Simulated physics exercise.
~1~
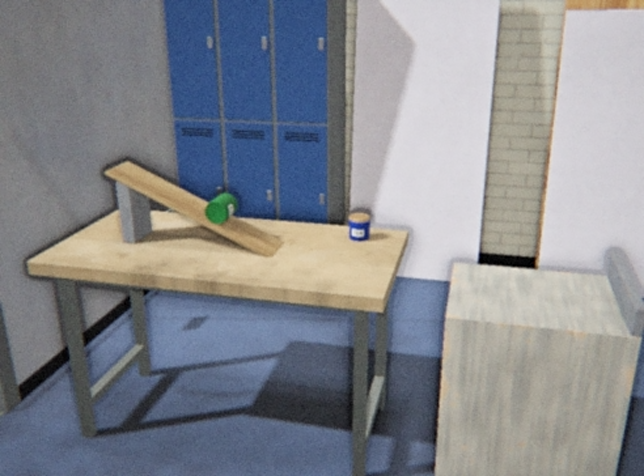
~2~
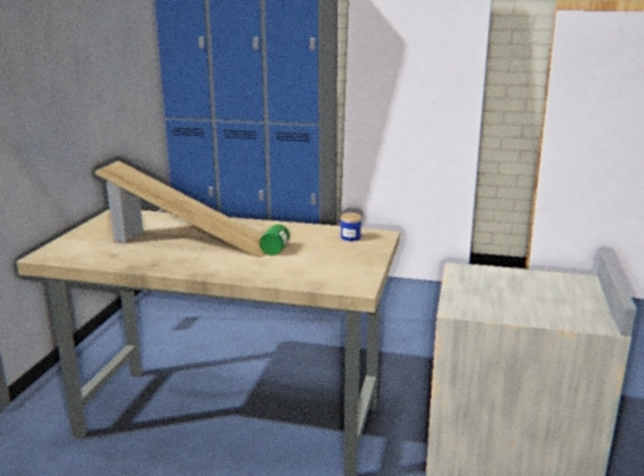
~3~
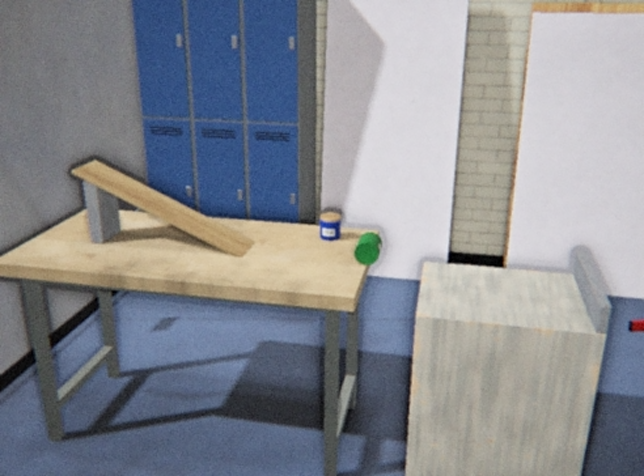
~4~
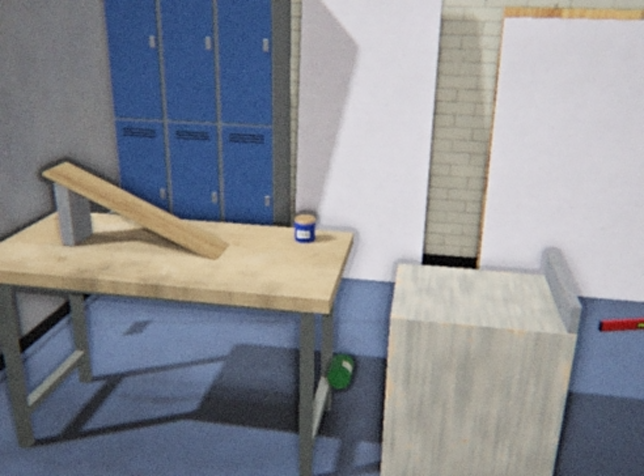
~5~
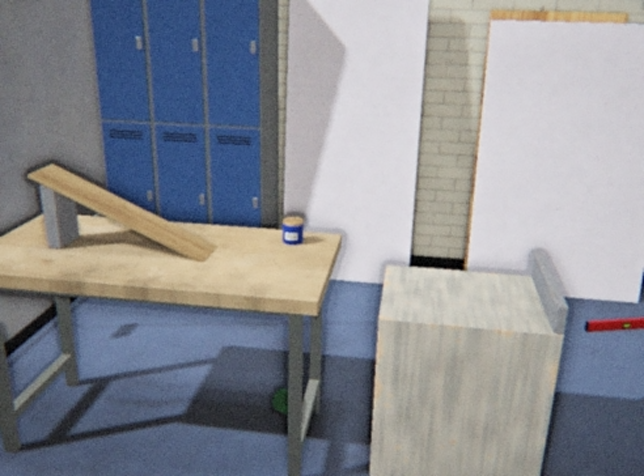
On a wooden table, a green jar rolls down a ramp and falls into the gap.
